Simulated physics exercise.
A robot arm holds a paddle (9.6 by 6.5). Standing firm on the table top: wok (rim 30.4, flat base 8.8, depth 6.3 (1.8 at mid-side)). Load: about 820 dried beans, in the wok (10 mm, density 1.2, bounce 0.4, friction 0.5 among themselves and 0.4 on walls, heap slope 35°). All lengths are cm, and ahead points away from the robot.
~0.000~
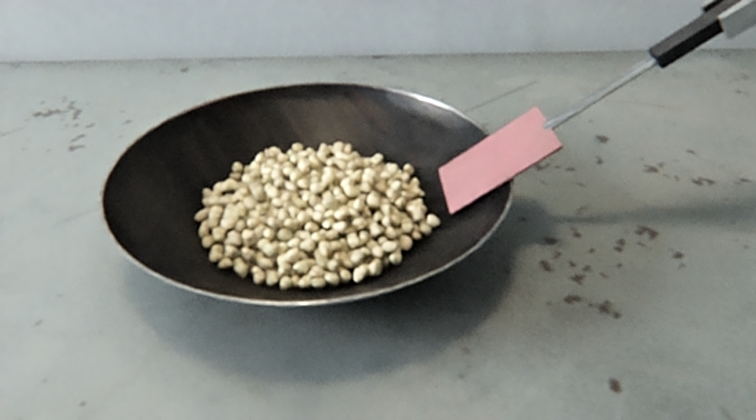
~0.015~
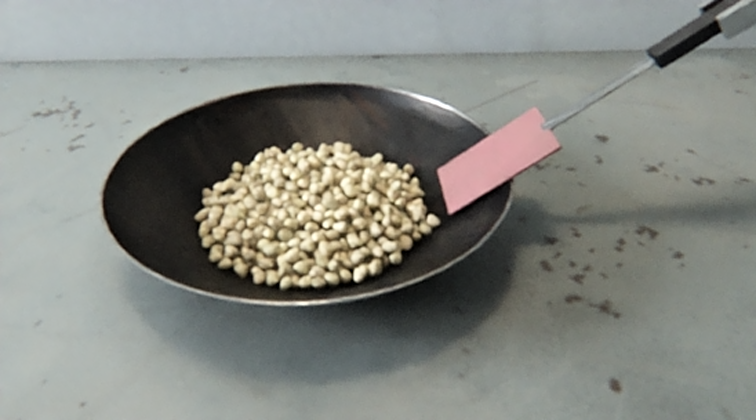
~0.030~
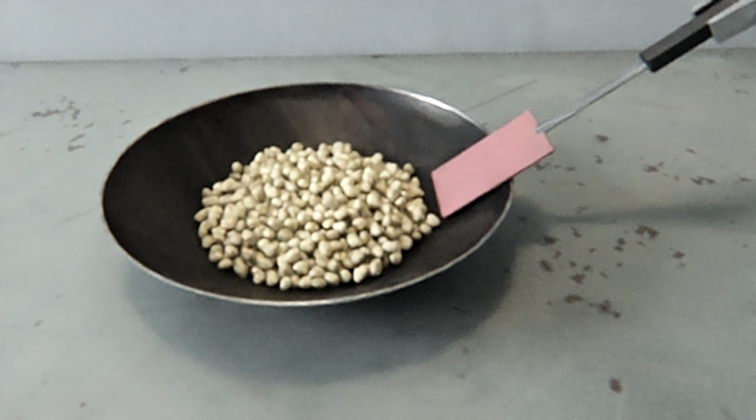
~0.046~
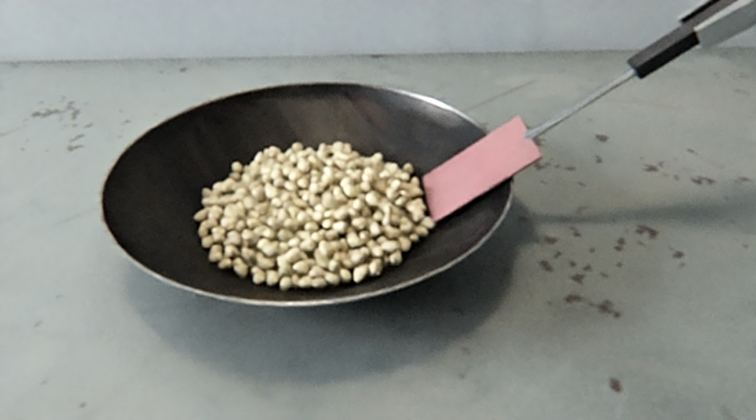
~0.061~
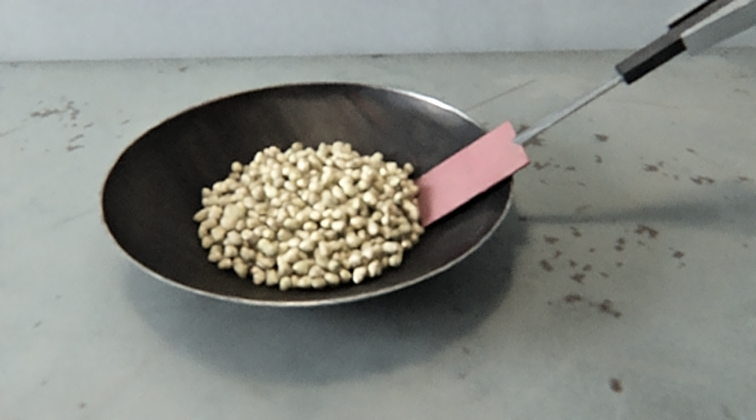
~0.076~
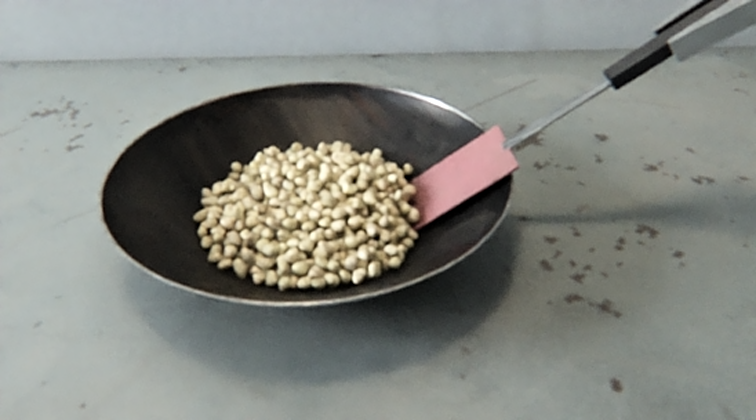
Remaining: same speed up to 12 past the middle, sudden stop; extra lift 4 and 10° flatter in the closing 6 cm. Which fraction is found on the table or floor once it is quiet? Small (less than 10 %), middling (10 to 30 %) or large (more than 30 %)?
On the table or floor the share is middling, 10 to 30 %.
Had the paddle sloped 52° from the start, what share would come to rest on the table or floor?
It would be near 20 per cent.
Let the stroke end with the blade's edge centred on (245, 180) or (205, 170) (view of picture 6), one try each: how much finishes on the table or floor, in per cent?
Some 0 and 0 per cent.
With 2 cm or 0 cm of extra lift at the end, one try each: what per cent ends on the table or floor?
Some 20 and 15 per cent.
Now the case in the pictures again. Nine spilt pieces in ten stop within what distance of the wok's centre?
Some 30 cm.
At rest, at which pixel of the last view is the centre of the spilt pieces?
Around (27, 239).
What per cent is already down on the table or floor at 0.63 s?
Roughly 15 per cent.
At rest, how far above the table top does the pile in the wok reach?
Some 6.5 cm.
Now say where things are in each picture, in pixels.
The first picture shows paddle top edge at (550, 125), sloping 37°; upper third of the load around (316, 199), from x 205 to 435, top at y 145; 817 in the wok.
The second picture shows paddle top edge at (548, 126), sloping 37°; upper third of the load around (316, 199), from x 205 to 435, top at y 145.
The third picture shows paddle top edge at (541, 129), sloping 37°; upper third of the load around (316, 199), from x 205 to 435, top at y 145.
The fourth picture shows paddle top edge at (530, 135), sloping 37°; upper third of the load around (316, 198), from x 200 to 430, top at y 145.
The fifth picture shows paddle top edge at (519, 140), sloping 37°; upper third of the load around (316, 198), from x 200 to 415, top at y 145.
The sixth picture shows paddle top edge at (508, 145), sloping 37°; upper third of the load around (318, 197), from x 200 to 415, top at y 145; 817 in the wok.
By 0.22 s, sloping 37°, highest piece 5 above the table; 817 in the wok.
By 0.36 s, sloping 35°, highest piece 8 above the table; 817 in the wok.
By 0.63 s, sloping 27°, highest piece 7 above the table; 661 in the wok, 125 on the table or floor, 31 on the blade or in flight.
By 1.68 s, sloping 27°, highest piece 6 above the table; 661 in the wok, 156 on the table or floor.
Final count, 661 in the wok, 156 on the table or floor. That is 19 % on the table or floor.
